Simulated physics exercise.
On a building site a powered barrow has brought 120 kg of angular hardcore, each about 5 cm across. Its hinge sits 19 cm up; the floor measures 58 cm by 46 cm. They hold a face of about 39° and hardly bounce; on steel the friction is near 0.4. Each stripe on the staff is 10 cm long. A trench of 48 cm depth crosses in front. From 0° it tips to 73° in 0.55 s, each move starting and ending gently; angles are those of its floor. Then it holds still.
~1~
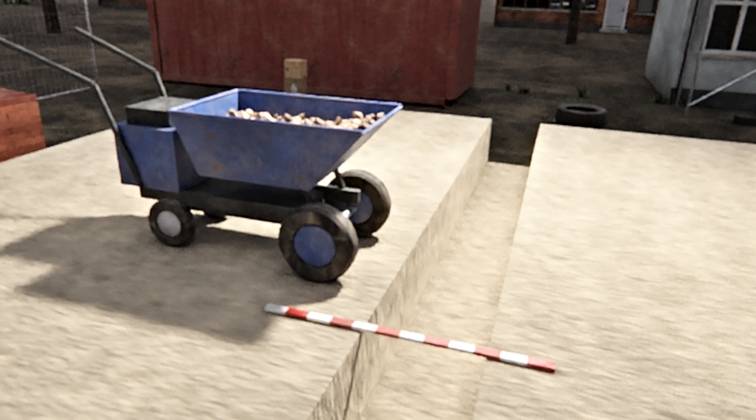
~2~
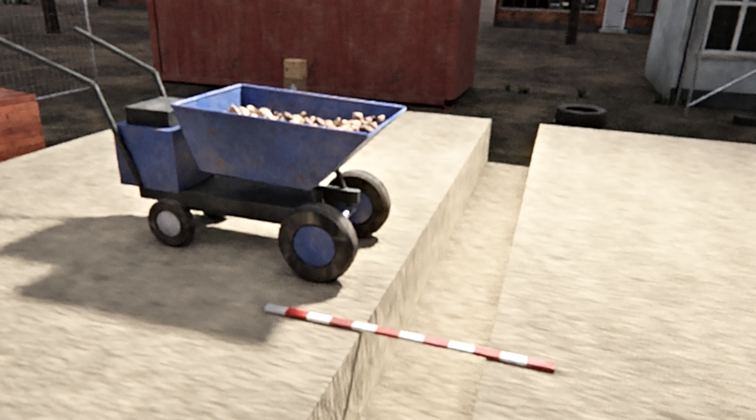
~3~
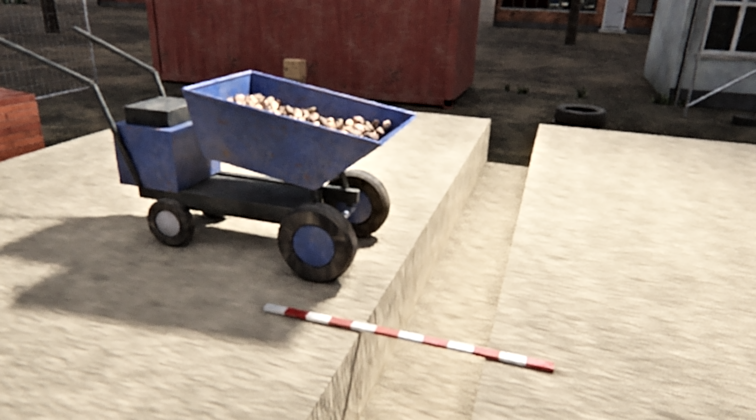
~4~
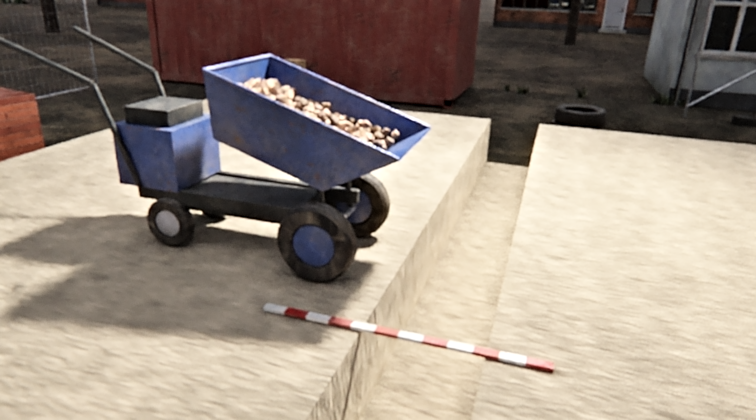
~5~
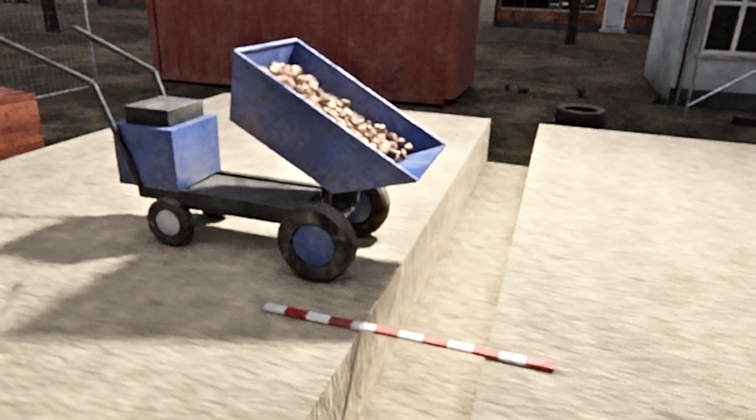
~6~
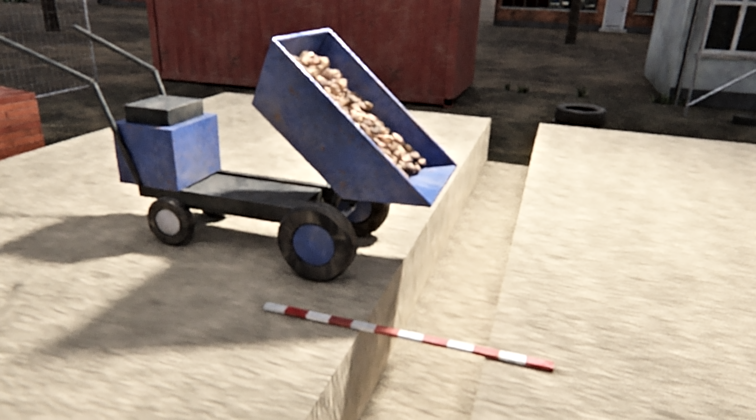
In the video, a blue powered barrow loaded with angular stones stands beside a trench, a red-and-white staff lying in front, while its tray tilts steadily from level to a steep slant, the left end rising and the right-hand lip lowering.
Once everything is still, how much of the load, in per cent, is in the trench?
About 55 per cent.
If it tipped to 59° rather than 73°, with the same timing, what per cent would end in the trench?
Then about 35 per cent.
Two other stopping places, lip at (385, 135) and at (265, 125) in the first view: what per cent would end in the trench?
About 35 and 80 per cent.
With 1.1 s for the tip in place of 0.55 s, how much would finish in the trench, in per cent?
Then about 85 per cent.
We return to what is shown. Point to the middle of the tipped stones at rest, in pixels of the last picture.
Near (490, 338).
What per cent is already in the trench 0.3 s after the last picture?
Some 25 per cent.
Then, 0.1 s after the last picture the floor is at 61°, 100 % in the tray; the foremost stones are at (436, 213).
Then, 0.3 s after the last picture the floor is at 73°, 71 % in the tray, 27 % in the trench, 3 % past the trench; the foremost stones are at (516, 289).
Then, 0.7 s after the last picture the floor is at 73°, 7 % in the tray, 47 % in the trench, 46 % past the trench; the foremost stones are at (727, 309).
Then, 2.7 s after the last picture the floor is at 73°, 0 % in the tray, 55 % in the trench, 45 % past the trench; the foremost stones are past the picture's edge.
